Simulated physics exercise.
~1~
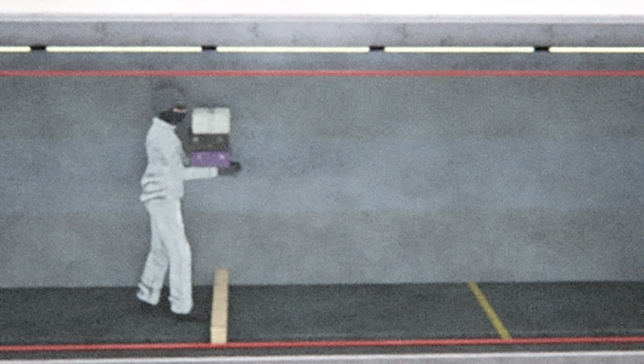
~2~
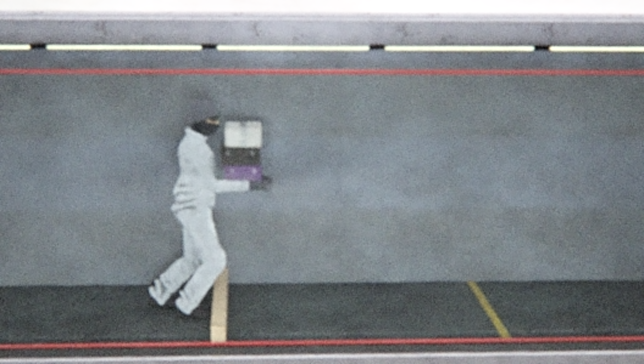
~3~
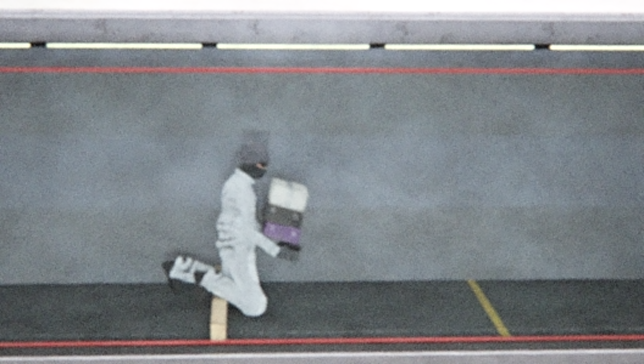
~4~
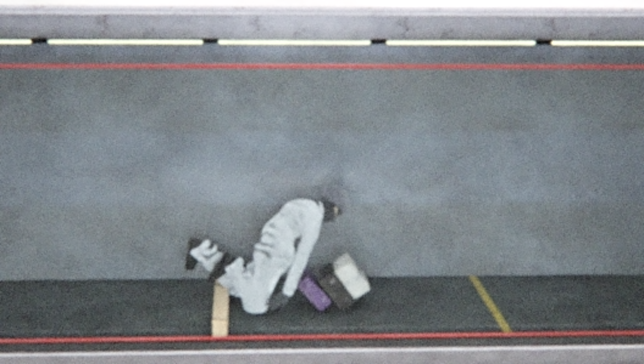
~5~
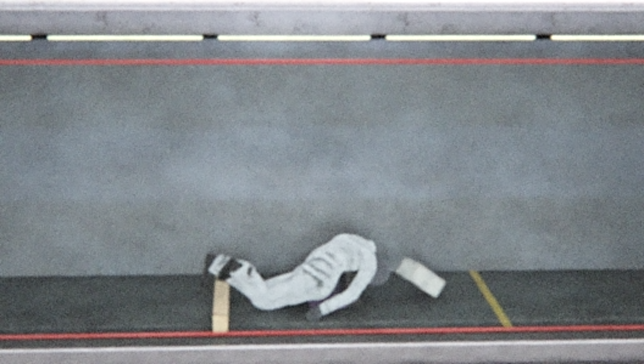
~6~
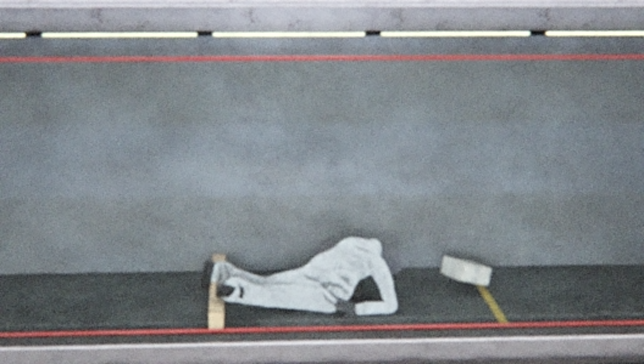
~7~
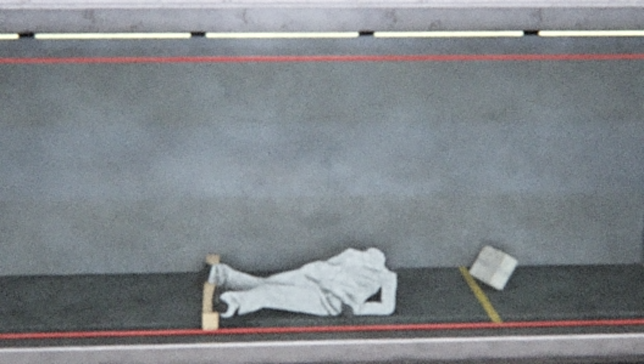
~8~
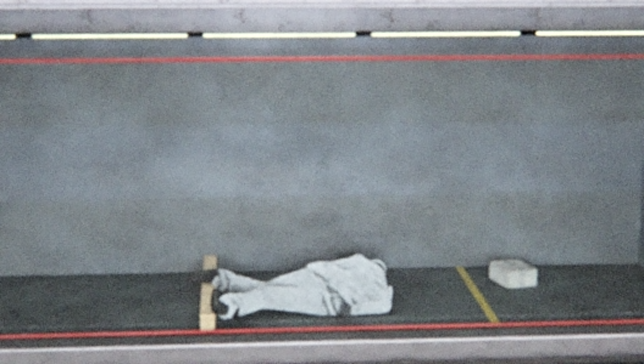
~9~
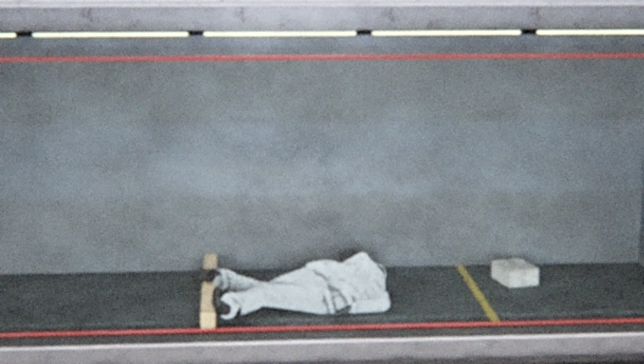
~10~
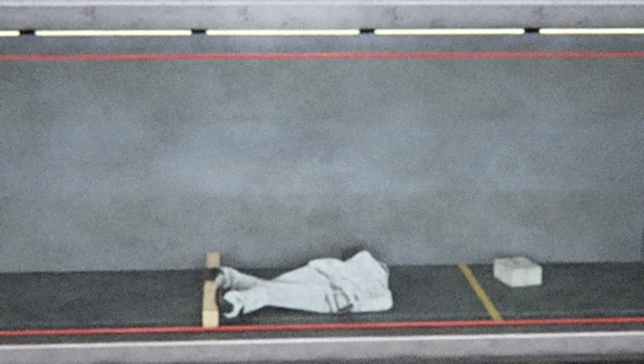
A figure in white carrying a stack of boxes pitched forward over a low wooden rail and crumpled face down, the boxes spilling ahead, and the white one tumbled past the yellow line and came to rest while the figure lay still short of it.
